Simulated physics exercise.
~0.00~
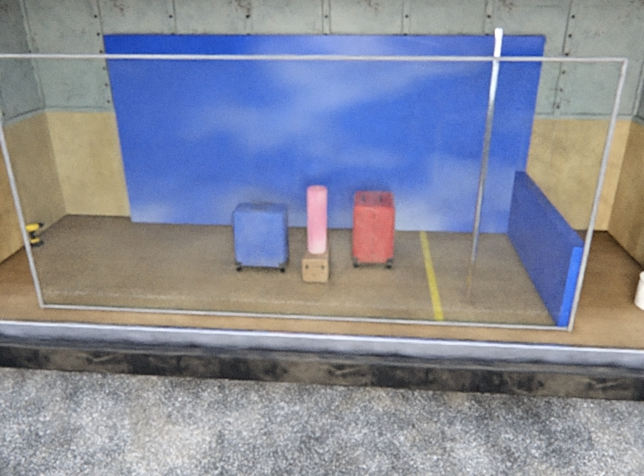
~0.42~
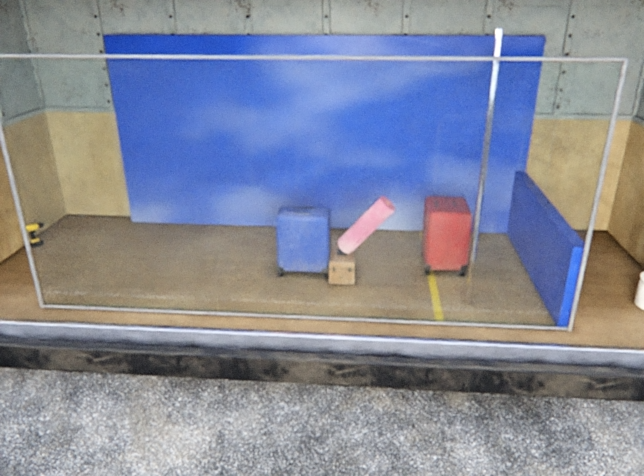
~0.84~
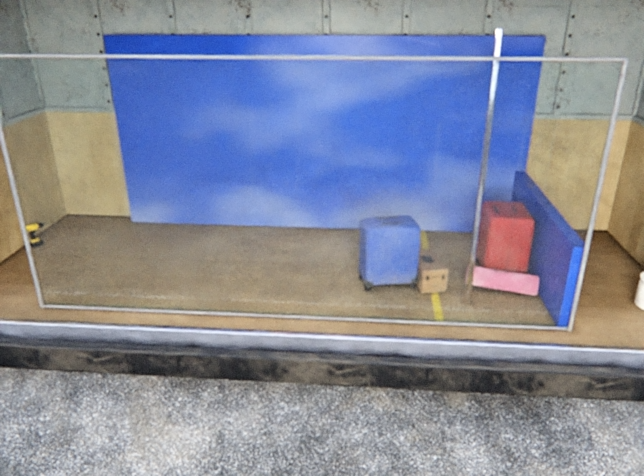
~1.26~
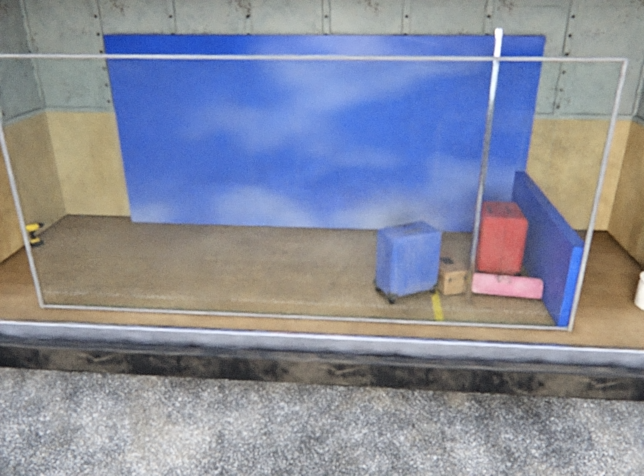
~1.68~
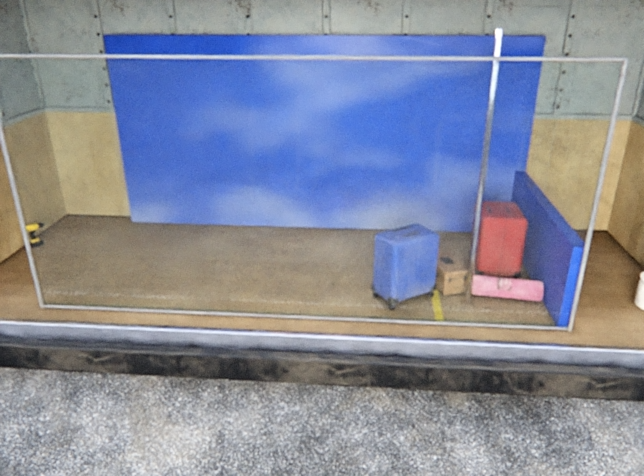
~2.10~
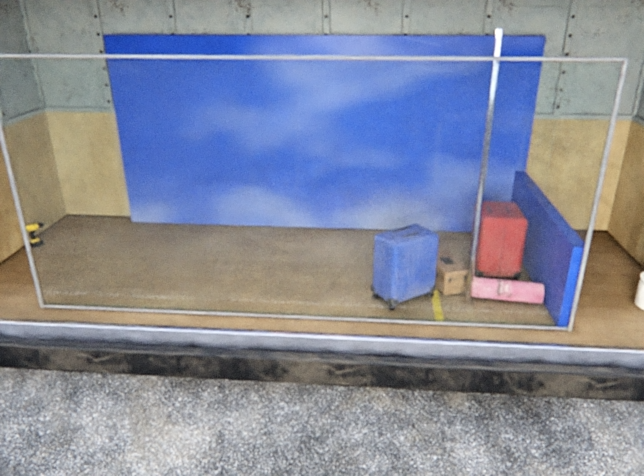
To begin with, a blue wheeled case, an upright pink roll, a small brown toolbox and a red wheeled case stand near the middle of a floor, left of a yellow line. All of them move right, and the roll tips over to the right as the red case reaches the line. The red case carries on to the blue wall at the right, with the roll lying in front of it. The toolbox crosses the line, while the blue case follows, turns slightly and stops short of it. Finally, everything rests, the blue case still upright.
